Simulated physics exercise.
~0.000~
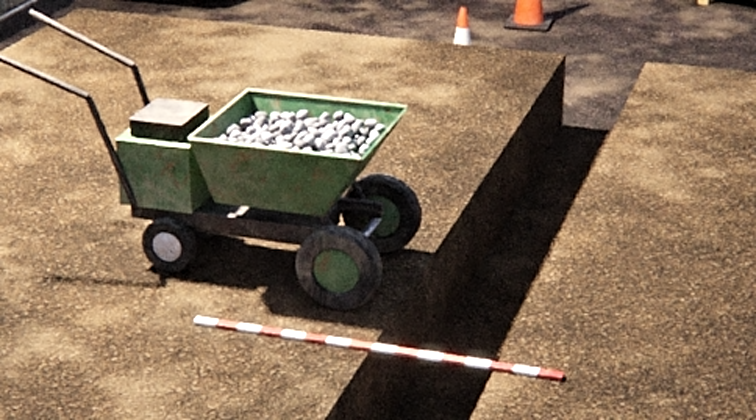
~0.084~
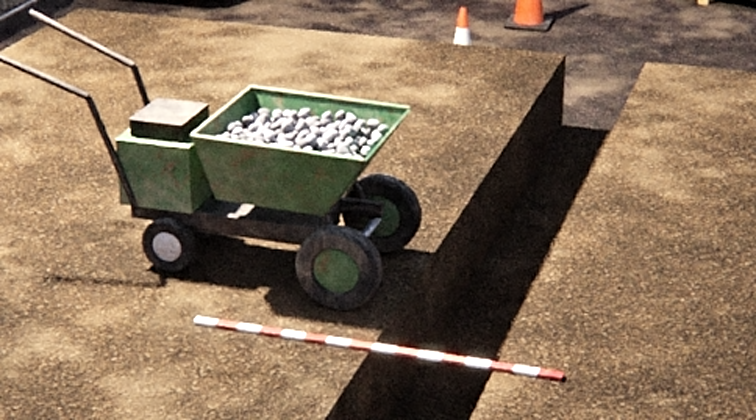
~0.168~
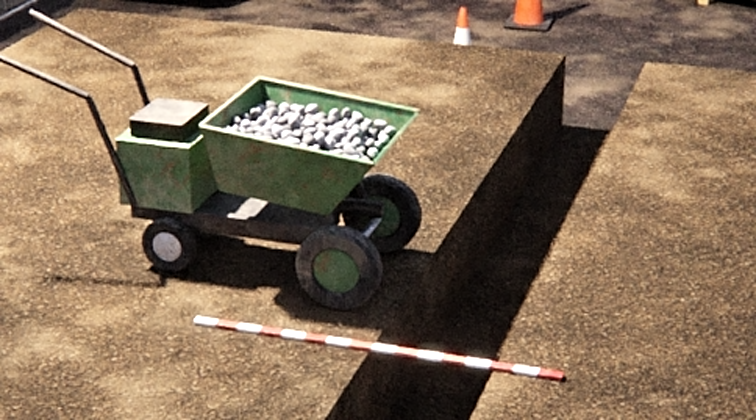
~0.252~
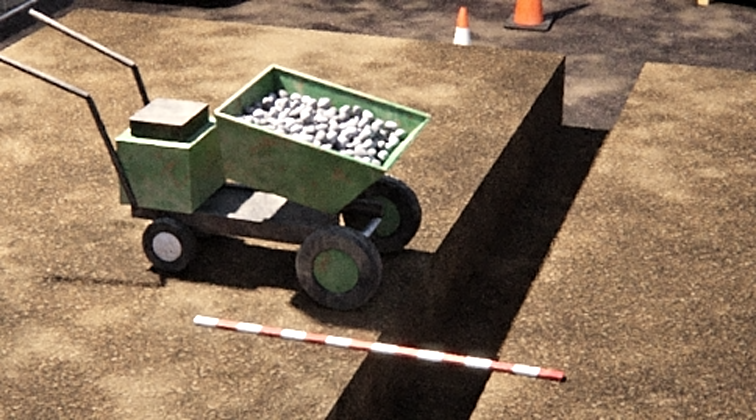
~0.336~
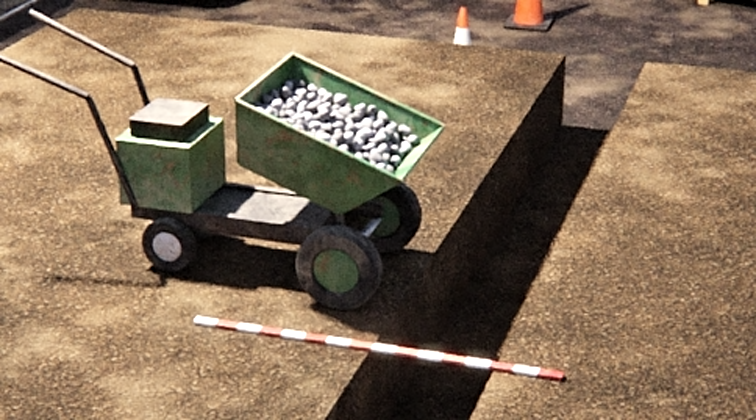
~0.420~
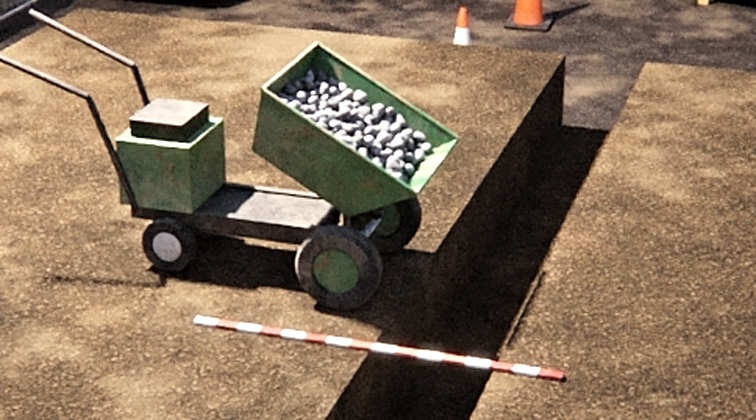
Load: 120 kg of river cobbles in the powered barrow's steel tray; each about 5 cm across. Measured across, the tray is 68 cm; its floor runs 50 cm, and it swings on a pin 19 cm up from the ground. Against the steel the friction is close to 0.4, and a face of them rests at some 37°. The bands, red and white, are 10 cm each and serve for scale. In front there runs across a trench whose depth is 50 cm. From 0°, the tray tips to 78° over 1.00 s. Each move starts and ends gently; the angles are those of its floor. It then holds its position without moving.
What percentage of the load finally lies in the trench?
About 63 per cent.
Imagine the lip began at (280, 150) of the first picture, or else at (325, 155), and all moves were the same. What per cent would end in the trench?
Near 100 then near 95 percent.
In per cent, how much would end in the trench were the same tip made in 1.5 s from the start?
Roughly 70% would finish there.
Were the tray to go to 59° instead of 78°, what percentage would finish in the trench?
Roughly 35%.
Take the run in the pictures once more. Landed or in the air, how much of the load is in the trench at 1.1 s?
By that point it's something like 25 in a hundred.
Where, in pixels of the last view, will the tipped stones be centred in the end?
Somewhere near pixel (510, 378).
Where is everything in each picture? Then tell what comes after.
In the first picture, the tray is at 0°, its lip at (361, 160); the top of the load is at (306, 126).
In the second picture, the tray is at 2°, its lip at (364, 161); the top of the load is at (301, 123); the stones move at 0.3 m/s on average.
In the third picture, the tray is at 6°, its lip at (373, 165); the top of the load is at (281, 117); the stones move at 0.6 m/s on average.
In the fourth picture, the tray is at 12°, its lip at (386, 171); the top of the load is at (280, 108); the stones move at 0.8 m/s on average.
In the fifth picture, lip at (402, 181), floor tilted 21°, highest stones at (291, 94); the stones move at 0.9 m/s on average.
In the sixth picture, lip at (417, 195), floor tilted 30°, highest stones at (313, 83); the stones move at 1.0 m/s on average.
After 0.8 s the floor is at 66°; 100 % in the tray; the foremost stones are at (464, 225).
After 1.1 s the floor is at 78°; 54 % in the tray, 25 % in the trench, 21 % past the trench; the foremost stones are at (586, 317).
After 1.5 s the floor is at 78°; 17 % in the tray, 45 % in the trench, 38 % past the trench; the foremost stones are at (738, 326).
After 3.4 s the floor is at 78°; 0 % in the tray, 63 % in the trench, 37 % past the trench; the foremost stones are past the picture's edge.
